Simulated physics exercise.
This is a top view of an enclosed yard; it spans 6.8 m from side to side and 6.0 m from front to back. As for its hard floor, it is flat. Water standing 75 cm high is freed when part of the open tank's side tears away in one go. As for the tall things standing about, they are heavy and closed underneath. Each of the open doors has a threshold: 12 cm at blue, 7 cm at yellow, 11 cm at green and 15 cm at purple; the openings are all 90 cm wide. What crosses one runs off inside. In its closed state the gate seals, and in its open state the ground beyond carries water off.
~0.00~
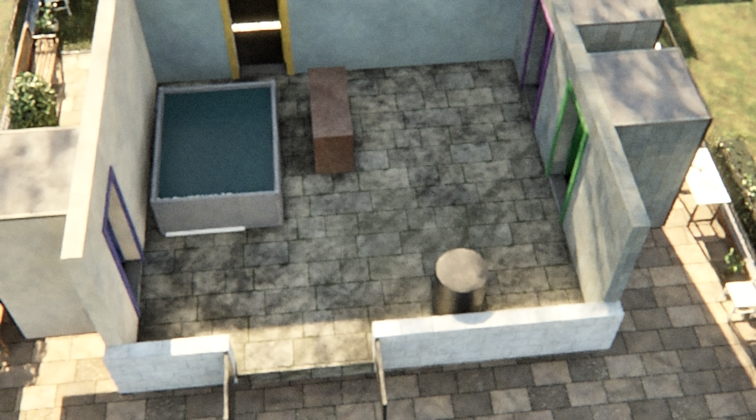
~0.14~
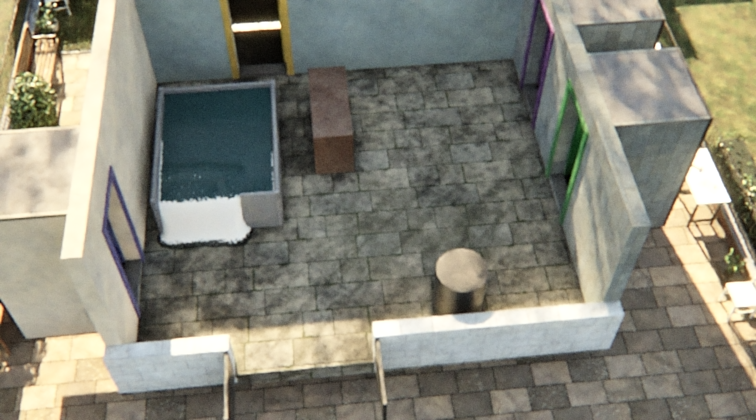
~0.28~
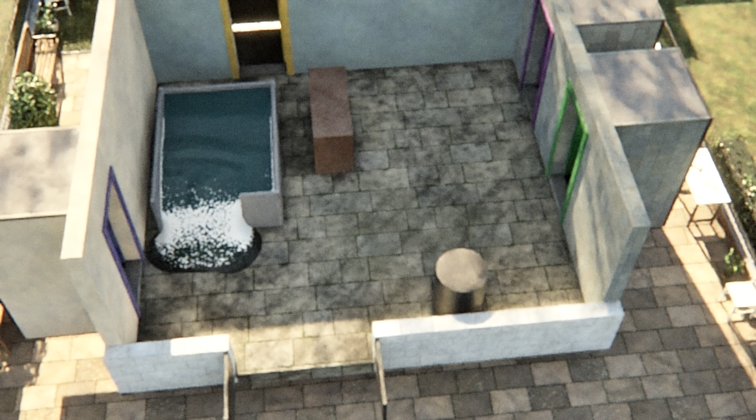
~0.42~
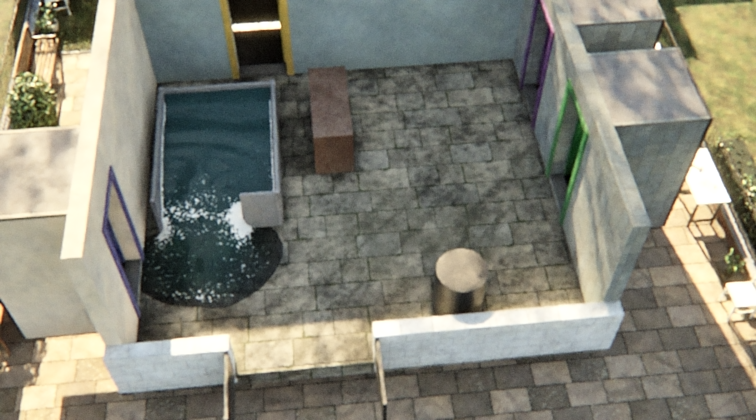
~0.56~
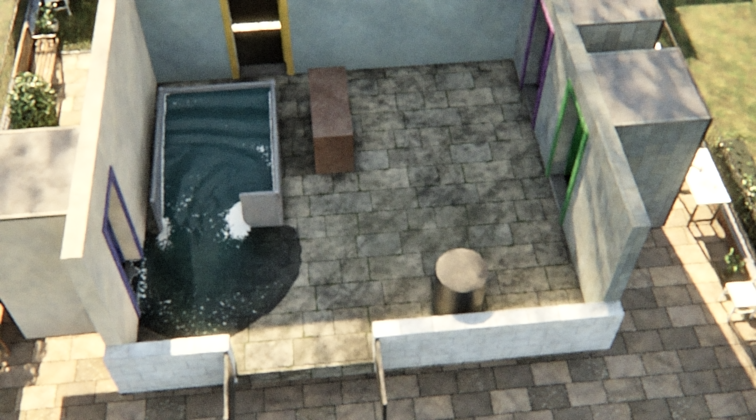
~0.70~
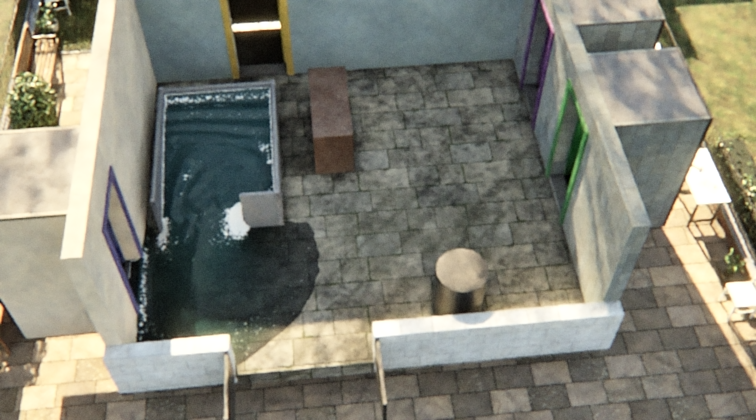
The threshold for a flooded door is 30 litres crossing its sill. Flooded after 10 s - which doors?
In order: Blue door: Over, yellow door: Not over, green door: Not over, purple door: Not over.
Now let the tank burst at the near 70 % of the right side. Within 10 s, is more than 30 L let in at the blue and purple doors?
At the blue door the limit is not exceeded; at the purple door it is not exceeded.
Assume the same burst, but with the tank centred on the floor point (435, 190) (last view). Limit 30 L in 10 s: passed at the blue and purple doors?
For the blue door, the amount is acceptable; for the purple door, the amount is acceptable.
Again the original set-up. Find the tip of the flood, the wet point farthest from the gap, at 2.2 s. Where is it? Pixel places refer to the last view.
Somewhere about (432, 342).
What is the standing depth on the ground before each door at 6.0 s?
Centimetres: Blue 17 / yellow 0 / green 10 / purple 4.
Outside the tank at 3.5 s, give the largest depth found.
Up to near 30 cm.
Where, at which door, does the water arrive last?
It's the yellow door.
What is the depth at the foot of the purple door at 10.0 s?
The depth comes to around 6.0 centimetres.
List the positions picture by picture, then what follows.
The first frame shows the open tank at (217, 142) is whole and still, 75 cm deep.
In the second frame, the front is at (247, 236), 0.7 m from the gap at (203, 217); 0.3 m2 of floor is under water; 75 cm left at the back of the open tank.
In the third frame, the front is at (243, 264), 1.0 m from the gap at (203, 219); 1.1 m2 of floor is under water; 75 cm left at the back of the open tank.
In the fourth frame, the front is at (232, 300), 1.5 m from the gap at (203, 221); 2.5 m2 of floor is under water; 75 cm left at the back of the open tank.
In the fifth frame, the front is at (224, 335), 2.0 m from the gap at (203, 221); 3.9 m2 of floor is under water; 74 cm left at the back of the open tank.
In the sixth frame, water pours out at (203, 220) and has run 2.5 m, to a hidden place; typically 7 cm deep outside, 68 cm at the open tank's back.
After 1.4 s water covers 20 % of the floor and is deepest (61 cm) near (137, 347); blue door 27 cm at the sill, 20 L in, yellow door not reached, green door not reached, purple door not reached.
After 2.2 s water covers 20 % of the floor and is deepest (51 cm) near (136, 358); blue door 25 cm at the sill, 80 L in, yellow door not reached, green door not reached, purple door not reached.
After 3.5 s water covers 35 % of the floor and is deepest (30 cm) near (429, 321); blue door 26 cm at the sill, 175 L in, yellow door not reached, green door not reached, purple door not reached.
After 6.0 s water covers 65 % of the floor and is deepest (19 cm) near (135, 369); blue door 17 cm at the sill, 260 L in, yellow door not reached, green door 10 cm at the sill, 0 L in, purple door 4 cm at the sill, 0 L in.
After 10.0 s water covers 90 % of the floor and is deepest (10 cm) near (501, 100); blue door 9 cm at the sill, 272 L in, yellow door 2 cm at the sill, 0 L in, green door 6 cm at the sill, 0 L in, purple door 6 cm at the sill, 0 L in.
